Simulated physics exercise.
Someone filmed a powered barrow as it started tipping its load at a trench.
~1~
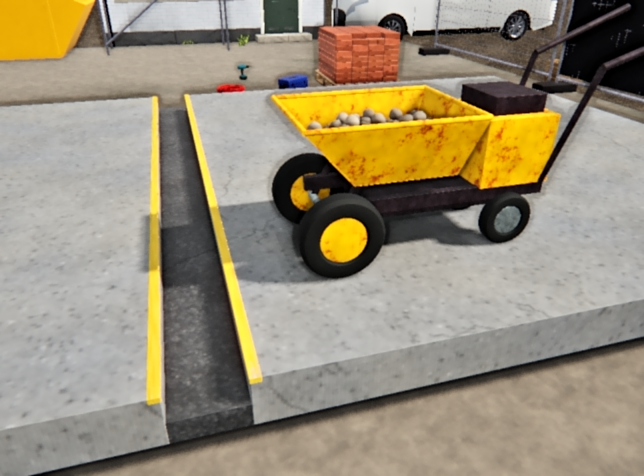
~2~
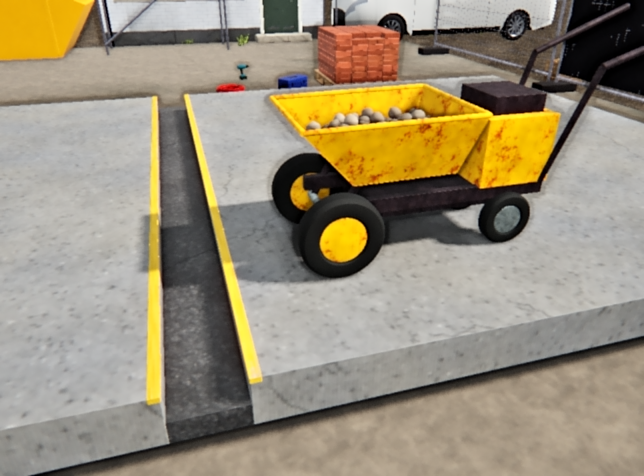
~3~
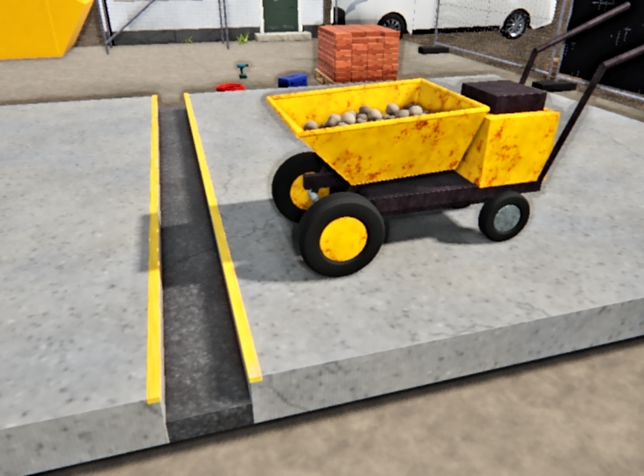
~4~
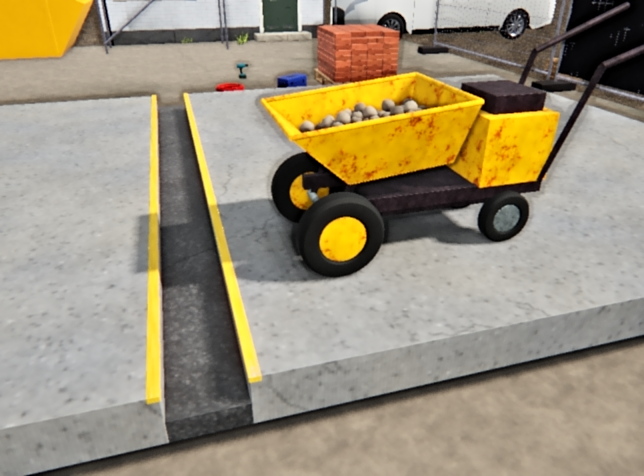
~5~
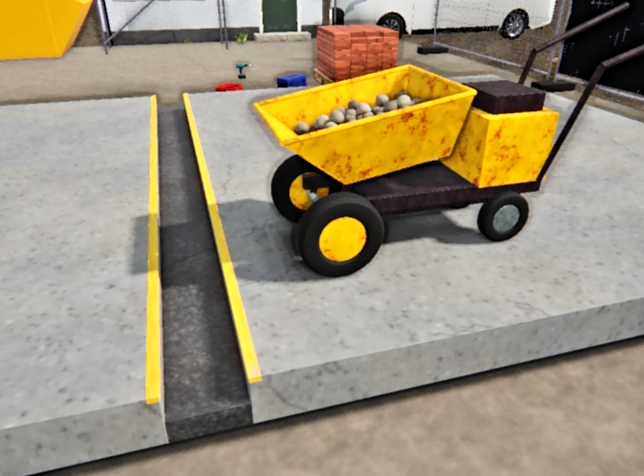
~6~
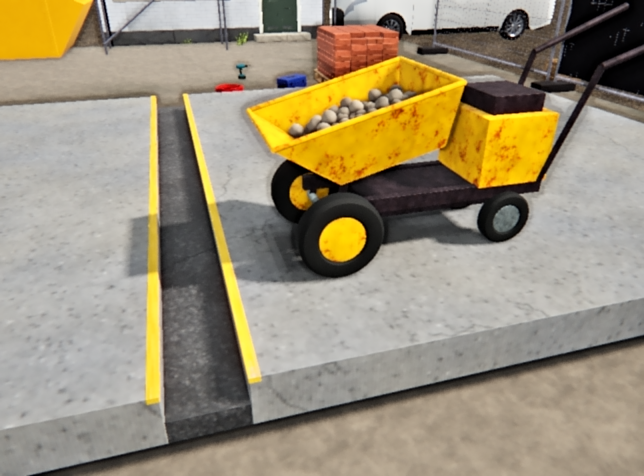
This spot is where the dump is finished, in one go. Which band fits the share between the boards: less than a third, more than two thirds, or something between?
I expect a trench portion higher than two thirds.
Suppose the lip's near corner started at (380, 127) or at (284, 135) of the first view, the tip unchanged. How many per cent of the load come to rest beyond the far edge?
In turn, around 0 per cent and 30 per cent.
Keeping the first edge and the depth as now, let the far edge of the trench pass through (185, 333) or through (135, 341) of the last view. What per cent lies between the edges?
The first try comes out at 50 percent and the second at 100 percent.
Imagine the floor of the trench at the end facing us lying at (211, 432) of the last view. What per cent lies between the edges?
The share would be around 90 per cent.
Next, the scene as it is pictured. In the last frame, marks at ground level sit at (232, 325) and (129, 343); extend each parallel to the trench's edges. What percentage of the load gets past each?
Estimate, first then second: 100 %, 10 %.
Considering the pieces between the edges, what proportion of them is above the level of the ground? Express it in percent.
My best guess is some 20 per cent.
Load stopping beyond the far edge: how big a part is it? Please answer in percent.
About 15 per cent.
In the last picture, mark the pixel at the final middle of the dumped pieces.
I'd place the middle at about (184, 273).
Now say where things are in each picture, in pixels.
In the first picture, lip of the skip at (305, 134), level; top of the load at (383, 128), river pebbles; first edge of the trench at (242, 323); far edge at (153, 339), the trench over half as wide as the skip, and shallow for its width.
In the second picture, lip of the skip at (303, 134), level; top of the load at (382, 127).
In the third picture, lip of the skip at (299, 135), tipped barely; top of the load at (379, 124).
In the fourth picture, lip of the skip at (292, 138), tipped a little; top of the load at (388, 120).
In the fifth picture, lip of the skip at (283, 143), tipped a little; top of the load at (391, 109).
In the sixth picture, lip of the skip at (274, 150), tipped clearly; top of the load at (390, 119); first edge of the trench at (241, 323); far edge at (152, 338).
Soon after the last picture, skip tipped steeply; all in the skip.
A little later, skip tipped right over; most in the skip; a small part in or heaped over the trench; a stray few falling.
Later still, skip tipped right over; a small part in the skip; most in or heaped over the trench; a small part beyond it.
At rest, skip tipped right over; a stray few short of the trench; most in or heaped over the trench; a small part beyond it.
